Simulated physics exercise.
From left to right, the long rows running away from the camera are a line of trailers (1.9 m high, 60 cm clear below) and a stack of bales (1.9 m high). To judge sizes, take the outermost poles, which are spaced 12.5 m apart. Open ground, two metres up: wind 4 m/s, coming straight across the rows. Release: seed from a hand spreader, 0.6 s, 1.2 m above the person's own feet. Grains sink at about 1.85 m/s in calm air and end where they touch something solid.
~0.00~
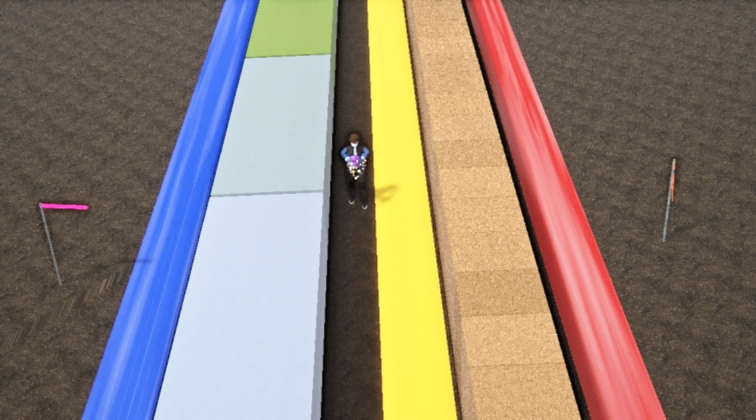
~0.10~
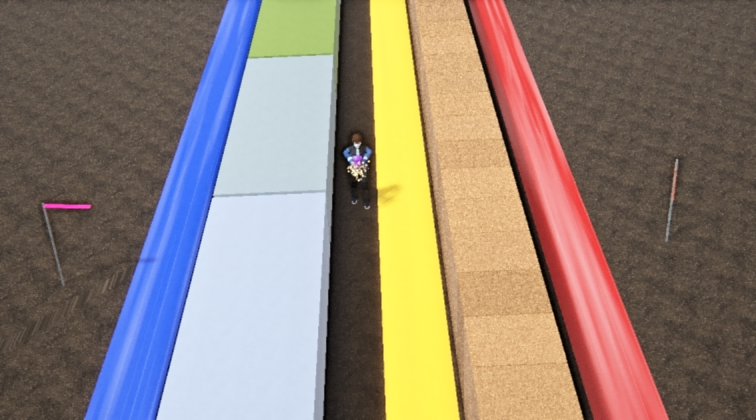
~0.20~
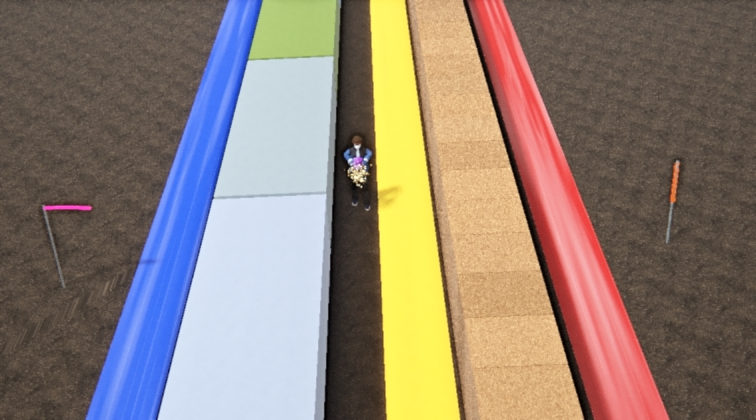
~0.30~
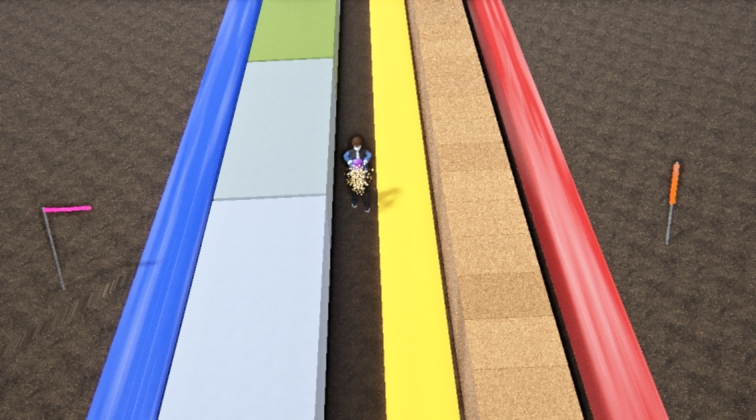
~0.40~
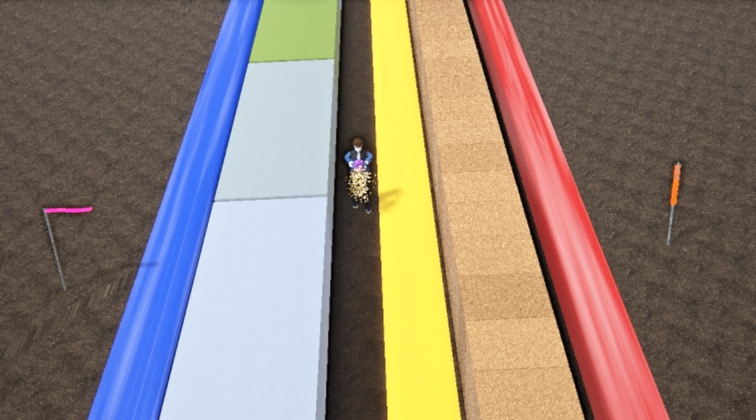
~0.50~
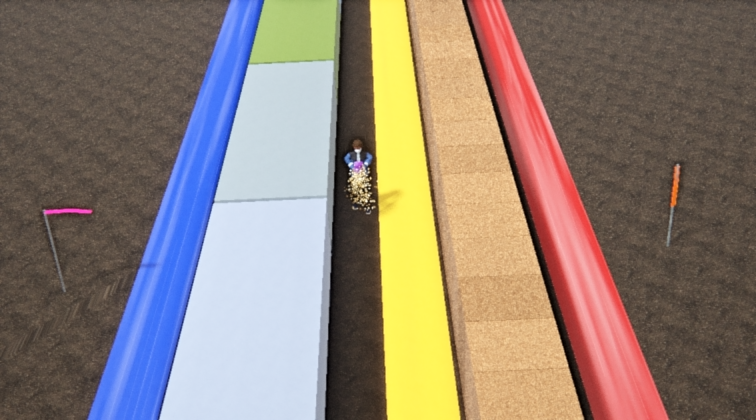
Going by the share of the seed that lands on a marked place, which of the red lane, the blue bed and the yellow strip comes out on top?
The biggest share falls on the yellow one.
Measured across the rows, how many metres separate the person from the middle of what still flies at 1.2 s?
Around 0.5 m.
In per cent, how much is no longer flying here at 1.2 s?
Share: Some 45 percent.
After 1.2 s, 0 % lies on the red lane, 0 % on the blue bed and 36 % on the yellow strip; 47 % has touched down or left; the middle of what still flies is 0.3 m above the low ground, near (385, 208).
After 2.0 s, 0 % lies on the red lane, 0 % on the blue bed and 82 % on the yellow strip; 95 % has touched down or left.
After 3.5 s, 0 % lies on the red lane, 0 % on the blue bed and 86 % on the yellow strip; 100 % has touched down or left.
After 8.0 s, 0 % lies on the red lane, 0 % on the blue bed and 86 % on the yellow strip; 100 % has touched down or left.
After 45.0 s, 0 % lies on the red lane, 0 % on the blue bed and 86 % on the yellow strip; 100 % has touched down or left.
